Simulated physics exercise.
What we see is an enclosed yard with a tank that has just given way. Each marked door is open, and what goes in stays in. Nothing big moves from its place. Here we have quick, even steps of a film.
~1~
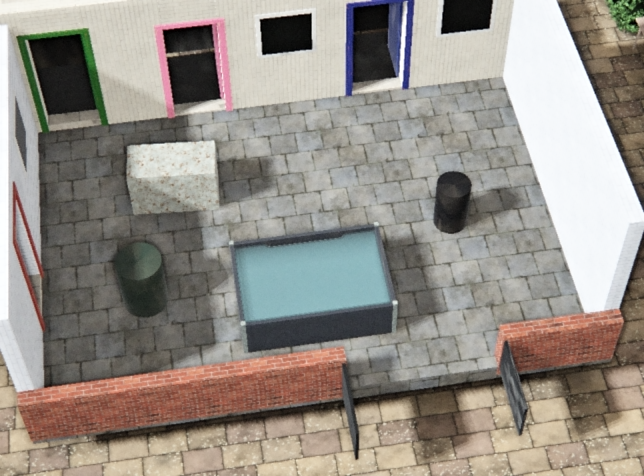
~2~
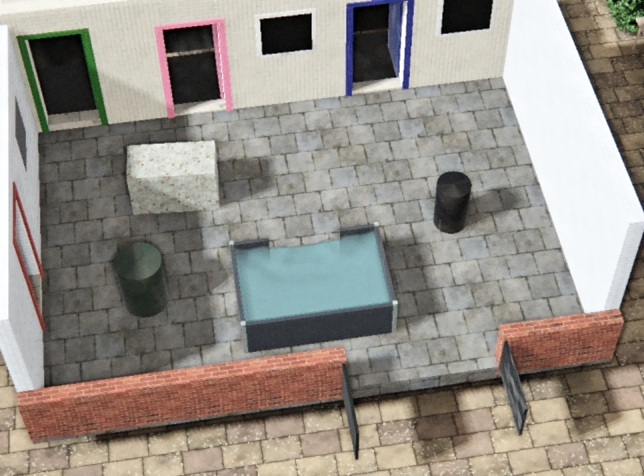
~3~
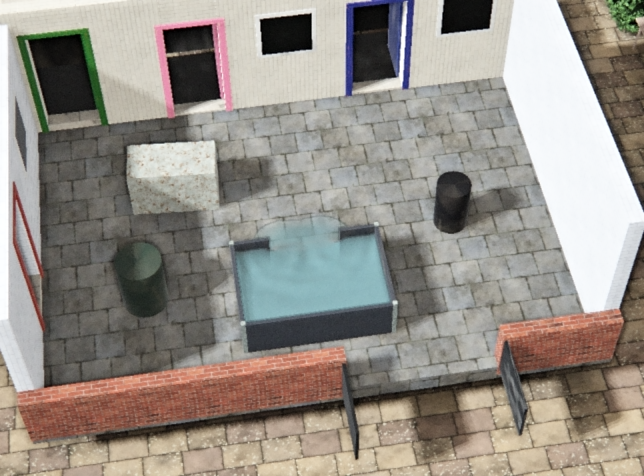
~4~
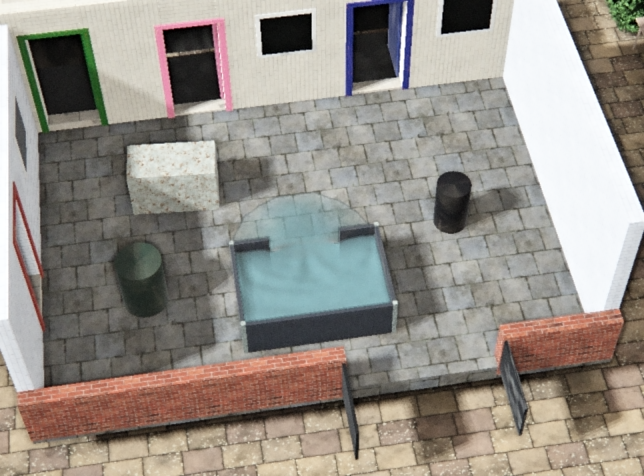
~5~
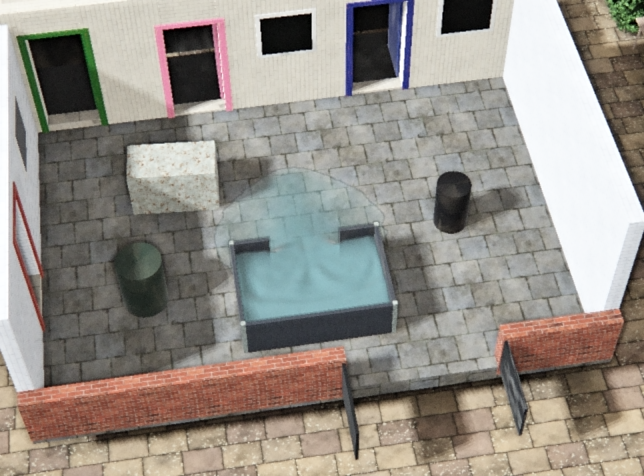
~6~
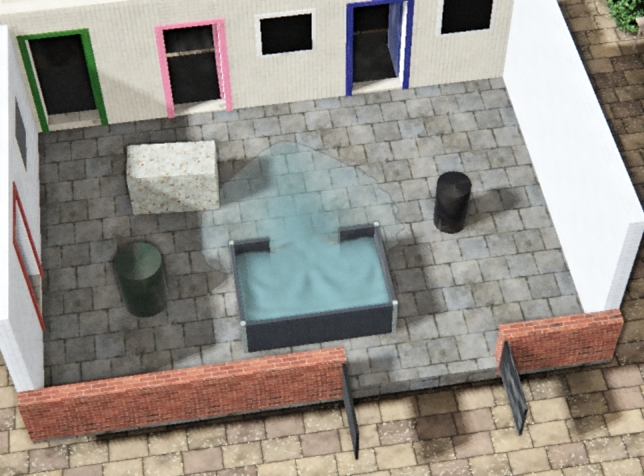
Water pours through a gap in the tank's far side and spreads across the grey paving.
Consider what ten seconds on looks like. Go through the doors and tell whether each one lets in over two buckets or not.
One by one: The pink door is overrun past two buckets, the red door is not overrun past two buckets, the green door is not overrun past two buckets, the blue door is overrun past two buckets.
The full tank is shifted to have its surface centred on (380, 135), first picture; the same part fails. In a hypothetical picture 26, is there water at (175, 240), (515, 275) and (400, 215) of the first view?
In order: Untouched, untouched, untouched.
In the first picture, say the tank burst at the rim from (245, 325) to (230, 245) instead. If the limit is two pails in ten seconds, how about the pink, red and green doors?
The pink door falls short, the red door falls short, the green door tops the limit.
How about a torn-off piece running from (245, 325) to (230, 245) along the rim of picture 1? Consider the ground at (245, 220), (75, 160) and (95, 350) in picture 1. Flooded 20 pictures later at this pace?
So: Wetted, then wetted, then wetted.
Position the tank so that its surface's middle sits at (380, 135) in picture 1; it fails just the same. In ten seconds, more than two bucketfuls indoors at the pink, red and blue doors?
As I see it, the pink door stays within the limit, the red door stays within the limit and the blue door overshoots.
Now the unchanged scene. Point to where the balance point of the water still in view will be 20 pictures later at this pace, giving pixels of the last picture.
I'd say near (306, 207).
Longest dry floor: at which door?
My answer: The red-painted one.
A moment on, water covers 25 % of the floor; the pink door wet at the sill, nothing in, the red door not reached, the green door not reached, the blue door not reached.
Next, water covers 35 % of the floor; the pink door over two buckets in, the red door not reached, the green door not reached, the blue door under two buckets in.
Then, water covers 45 % of the floor; the pink door far over two buckets in, the red door wet at the sill, nothing in, the green door wet at the sill, nothing in, the blue door over two buckets in.
Later, water covers 65 % of the floor; the pink door far over two buckets in, the red door wet at the sill, nothing in, the green door wet at the sill, nothing in, the blue door over two buckets in.
In the end, water covers 90 % of the floor; the pink door far over two buckets in, the red door wet at the sill, nothing in, the green door wet at the sill, nothing in, the blue door over two buckets in.
